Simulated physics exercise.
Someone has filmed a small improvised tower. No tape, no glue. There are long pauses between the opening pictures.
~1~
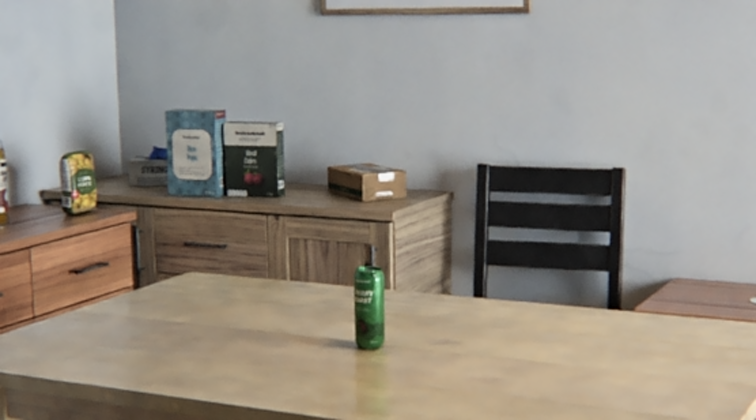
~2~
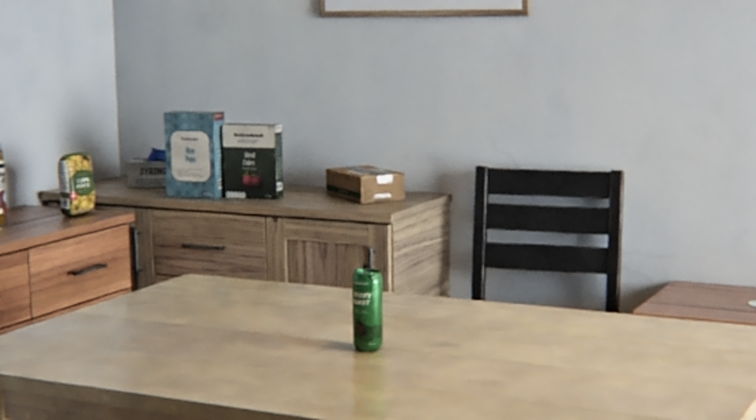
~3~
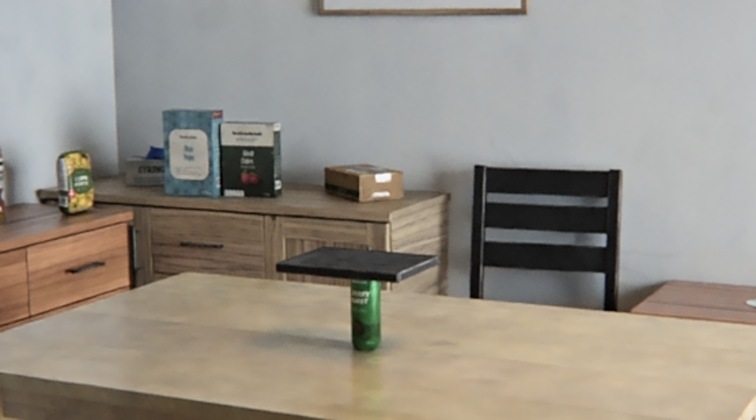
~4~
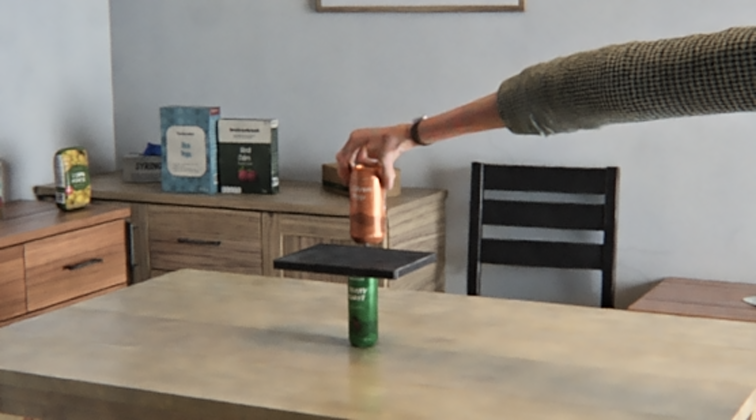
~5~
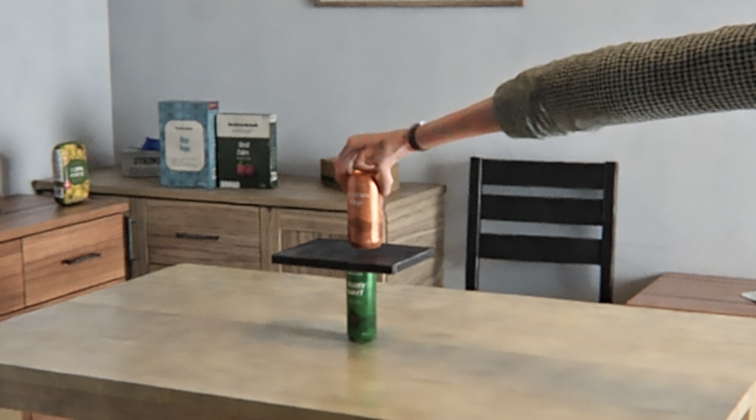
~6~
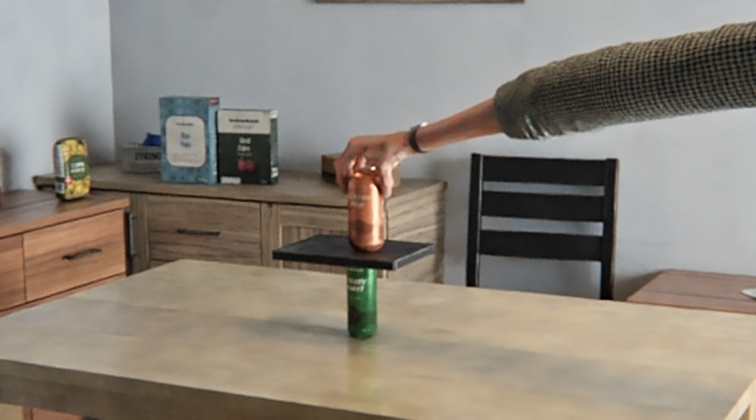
The clip opens on a green can standing alone on a wooden table, with a dark chair and sideboard behind it. A flat black board then appears on top of the can, and a hand reaching in from the right lowers an orange can onto the board and keeps hold of it.
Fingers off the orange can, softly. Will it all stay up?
The stack stays up.
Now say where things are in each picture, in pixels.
In the first picture, the last thing is not in view yet; green can (369, 308).
In the second picture, the last thing is not in view yet; green can (368, 310).
In the third picture, the last thing is not in view yet; green can (366, 309).
The fourth picture shows on its way; orange can (368, 205); green can (363, 306).
The fifth picture shows on its way; orange can (365, 210); green can (361, 301).
The sixth picture shows set down, still held; orange can (366, 212); green can (362, 297).
Then, 0.20 s past the last view, nothing moves.
Then, 0.60 s past the last view, orange can resting near (366, 213).
Finally, all 3 still in place. Final places as the last picture's camera would see them, orange can near (366, 213). The stack keeps its balance.
